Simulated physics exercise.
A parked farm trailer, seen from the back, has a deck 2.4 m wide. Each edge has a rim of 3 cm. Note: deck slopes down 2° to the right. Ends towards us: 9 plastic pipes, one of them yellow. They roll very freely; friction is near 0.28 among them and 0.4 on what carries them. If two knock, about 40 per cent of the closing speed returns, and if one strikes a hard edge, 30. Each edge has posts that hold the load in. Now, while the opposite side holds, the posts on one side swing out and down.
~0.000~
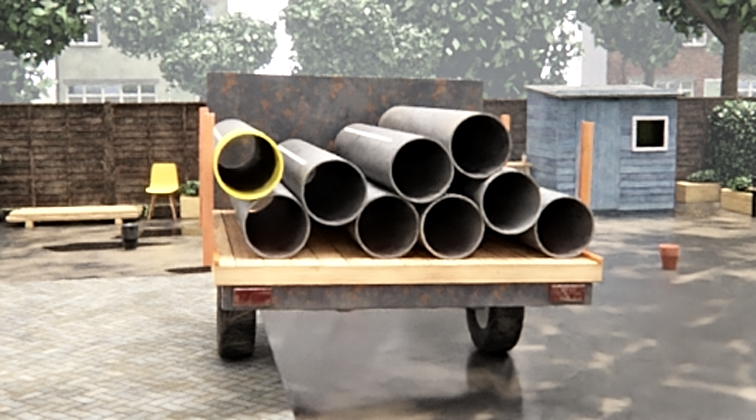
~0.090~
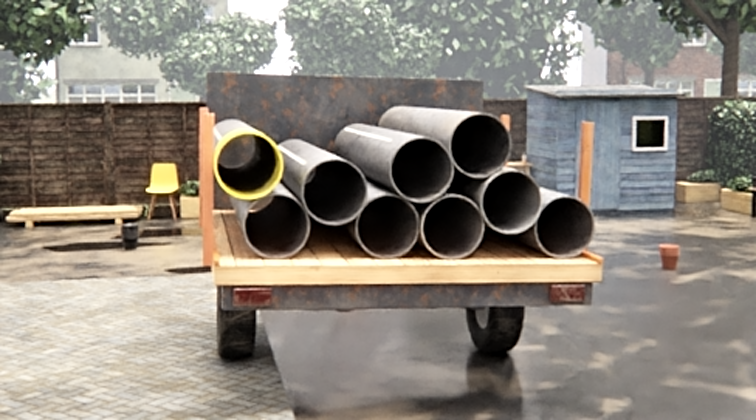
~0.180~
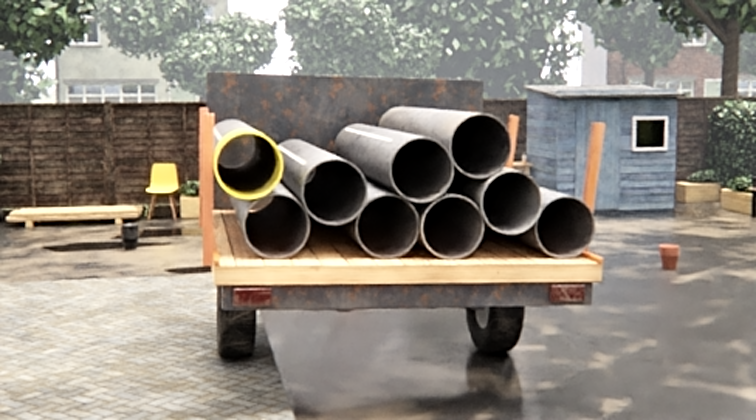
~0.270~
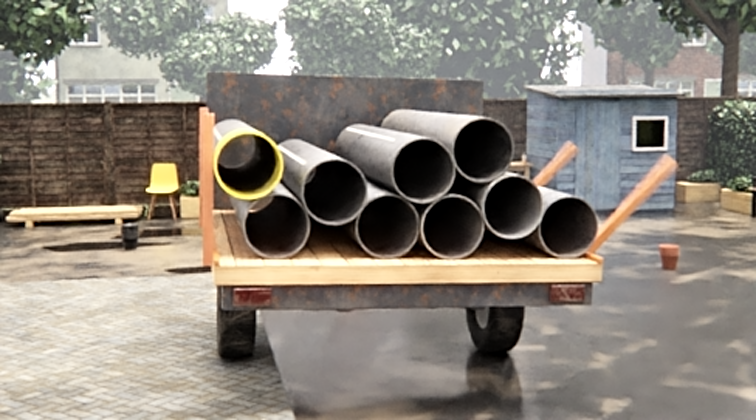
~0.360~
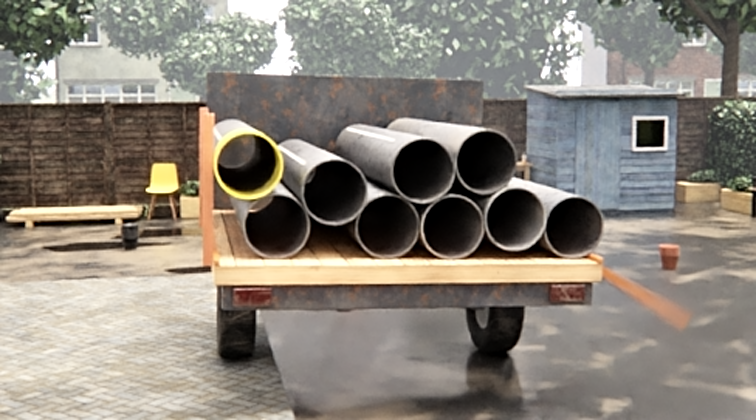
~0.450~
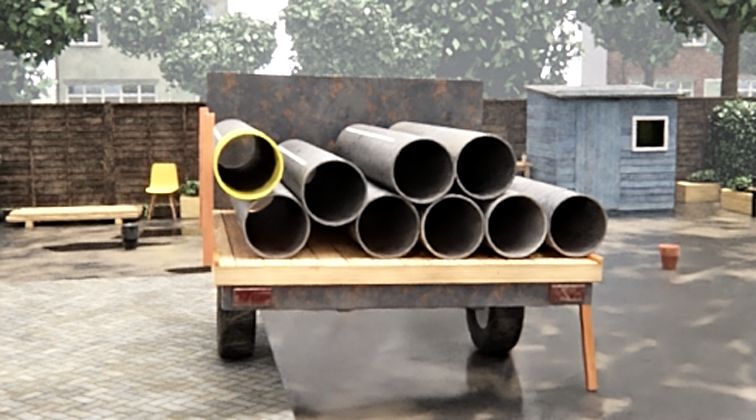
In a paved yard, orange posts on a trailer's right side swinging out and down, the stacked pipes shifting slightly right.
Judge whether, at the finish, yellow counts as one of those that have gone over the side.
It does not count as one of them.
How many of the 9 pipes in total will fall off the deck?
Exactly 0.
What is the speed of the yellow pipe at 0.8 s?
Estimated speed near 0.0 m/s.
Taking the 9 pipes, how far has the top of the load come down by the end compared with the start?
About 10 cm.
Then, 0.8 s in, yellow is up on others, 20 cm from the left edge; 0 of 9 are off.
In the end (1.2 s), yellow is up on others, 20 cm from the left edge; 0 of 9 are off.
